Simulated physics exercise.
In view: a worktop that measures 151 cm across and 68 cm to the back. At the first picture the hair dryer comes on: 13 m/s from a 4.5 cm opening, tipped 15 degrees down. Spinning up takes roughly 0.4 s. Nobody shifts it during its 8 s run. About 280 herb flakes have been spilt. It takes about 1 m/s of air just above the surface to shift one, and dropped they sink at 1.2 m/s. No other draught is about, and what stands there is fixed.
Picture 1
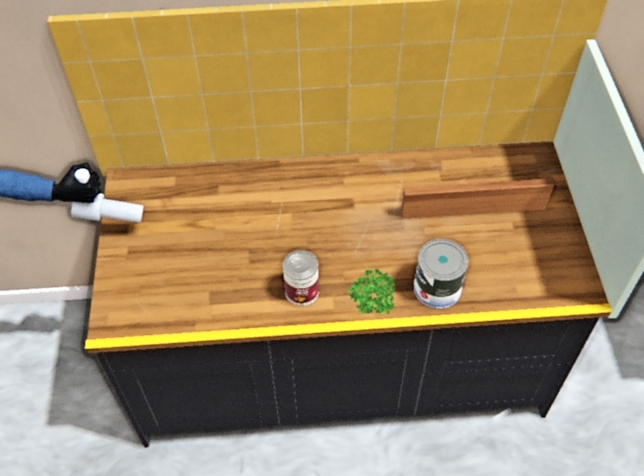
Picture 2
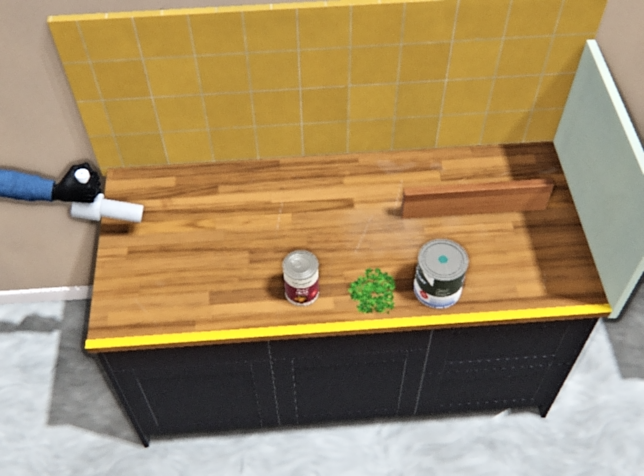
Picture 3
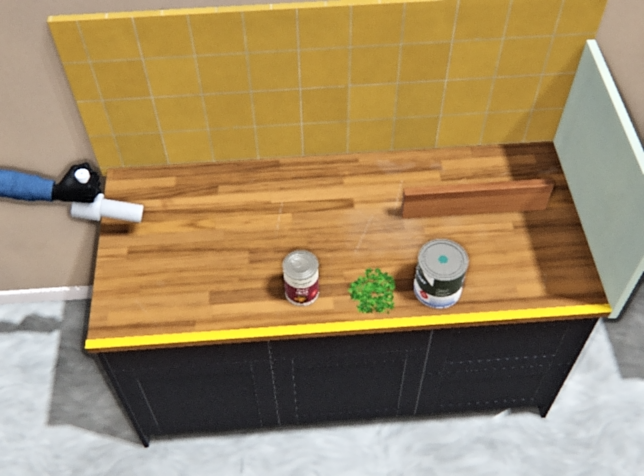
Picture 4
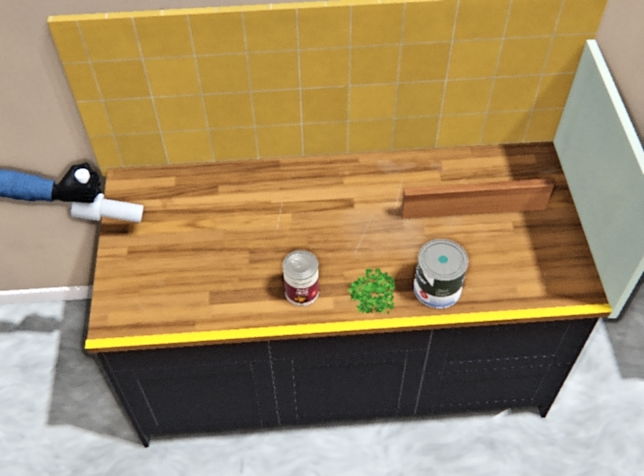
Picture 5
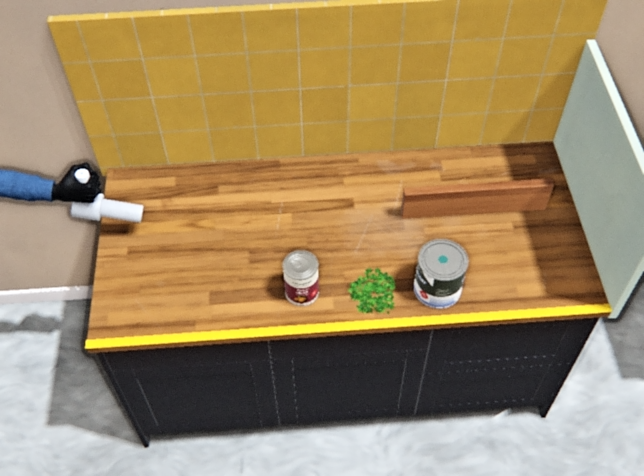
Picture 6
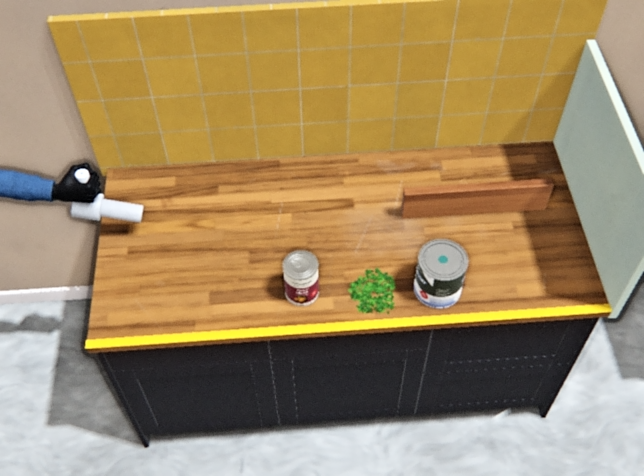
The clip shows a gloved hand holding a white nozzle-like device at the left end of a wooden worktop, with two tins, a green herb pile between them and a wooden board behind; nothing visibly moves throughout.
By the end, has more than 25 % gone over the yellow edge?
Answer: Yes.
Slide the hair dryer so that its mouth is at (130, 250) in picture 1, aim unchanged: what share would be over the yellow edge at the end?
Then about 60 %.
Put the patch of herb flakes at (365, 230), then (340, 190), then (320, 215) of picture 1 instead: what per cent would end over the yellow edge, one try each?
In that order: 30 %, 0 %, 4 %.
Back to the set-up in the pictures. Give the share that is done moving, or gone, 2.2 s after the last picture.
Near 60 %.
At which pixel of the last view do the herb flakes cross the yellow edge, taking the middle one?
At about (415, 325).
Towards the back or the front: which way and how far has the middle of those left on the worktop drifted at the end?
To the front, by about 5 cm.
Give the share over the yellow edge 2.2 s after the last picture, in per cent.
Some 60 per cent.
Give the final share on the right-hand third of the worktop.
About 0 %.
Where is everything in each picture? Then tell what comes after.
In the first frame, the middle of the herb flakes is near (377, 292), none has stirred yet and the mouth of the hair dryer is at (142, 214).
In the second frame, the middle of the herb flakes is near (377, 291), none has stirred yet and the yellow edge is centred on (352, 330).
In the third frame, the middle of the herb flakes is near (377, 291), none has stirred yet, the top of a tin is at (443, 259) and the top of a tin is at (301, 265).
In the fourth frame, the middle of the herb flakes is near (377, 291) and none has stirred yet.
In the fifth frame, the middle of the herb flakes is near (377, 291) and none has stirred yet.
In the sixth frame, the middle of the herb flakes is near (377, 291) and none has stirred yet.
Then, 1.2 s after the last picture, 46 % are on the move or not yet settled, 55 % are over the yellow edge; the middle of those still in play is near (379, 304).
Then, 2.2 s after the last picture, 35 % are on the move or not yet settled, 64 % are over the yellow edge; the middle of those still in play is near (380, 305).
Then, 4.0 s after the last picture, 22 % are on the move or not yet settled, 76 % are over the yellow edge; the middle of those still in play is near (376, 305).
Then, 7.6 s after the last picture, at the end, 82 % are over the yellow edge; the middle of those still in play is near (371, 312).
